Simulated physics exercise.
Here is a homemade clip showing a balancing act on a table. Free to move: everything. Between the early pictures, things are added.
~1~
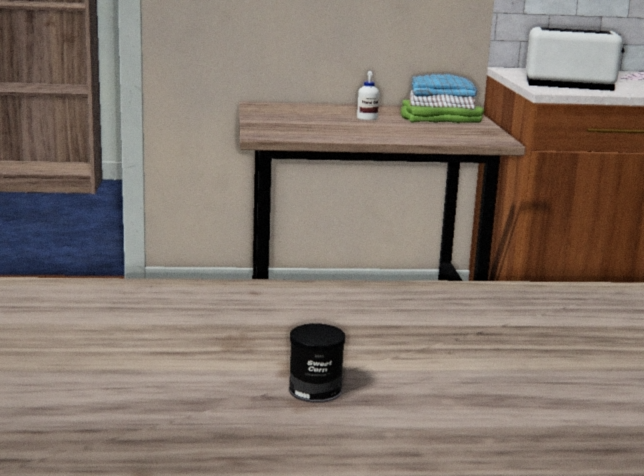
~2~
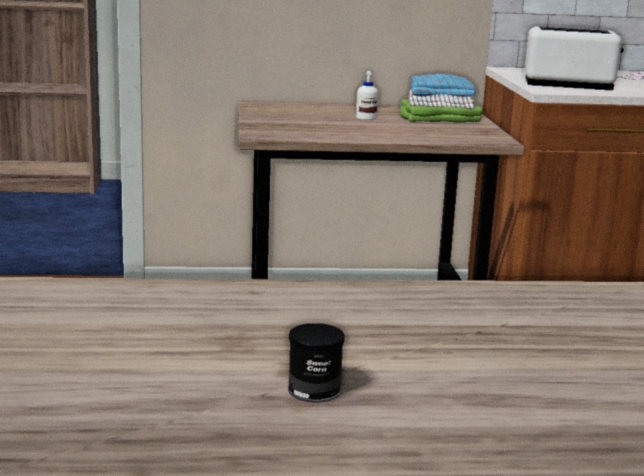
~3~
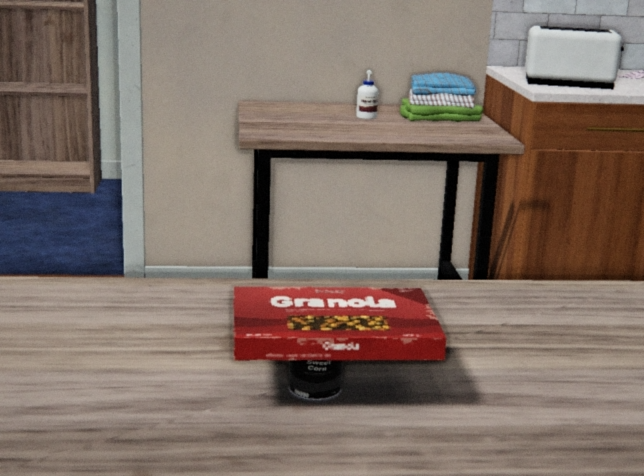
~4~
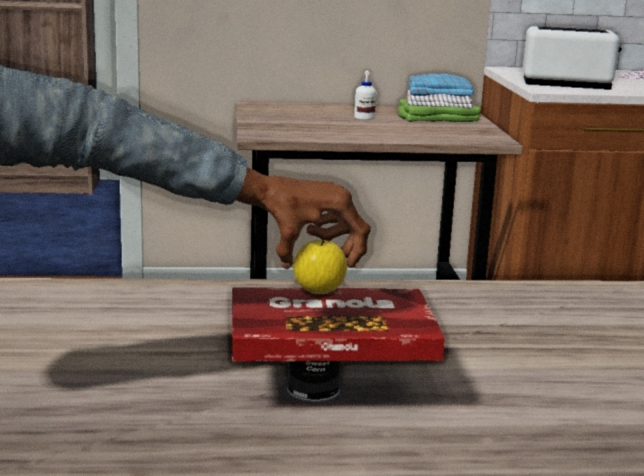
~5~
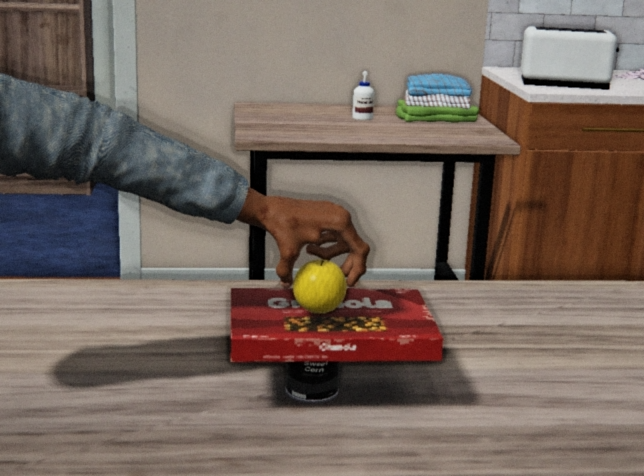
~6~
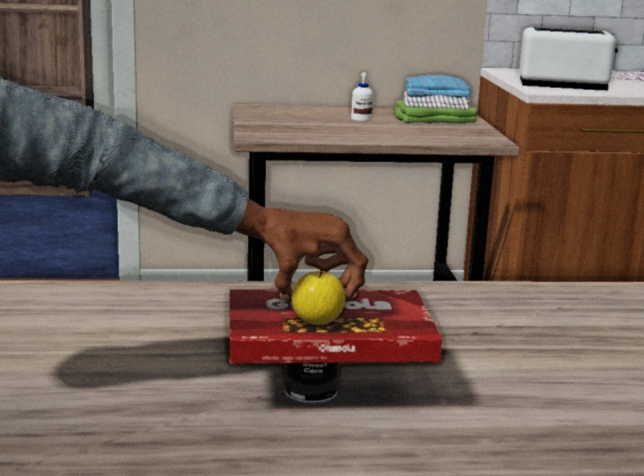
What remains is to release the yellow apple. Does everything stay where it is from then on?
Yes - the stack is left undisturbed.
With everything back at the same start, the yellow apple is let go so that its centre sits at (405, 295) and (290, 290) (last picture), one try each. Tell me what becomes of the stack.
First case: It collapses; second case: It remains standing.
Then, 0.20 s after the last picture, nothing has stirred.
Then, 0.40 s after the last picture, yellow apple resting near (319, 298).
At rest, all 3 in place. Seen from the same camera at the end, yellow apple near (319, 298). The stack holds.
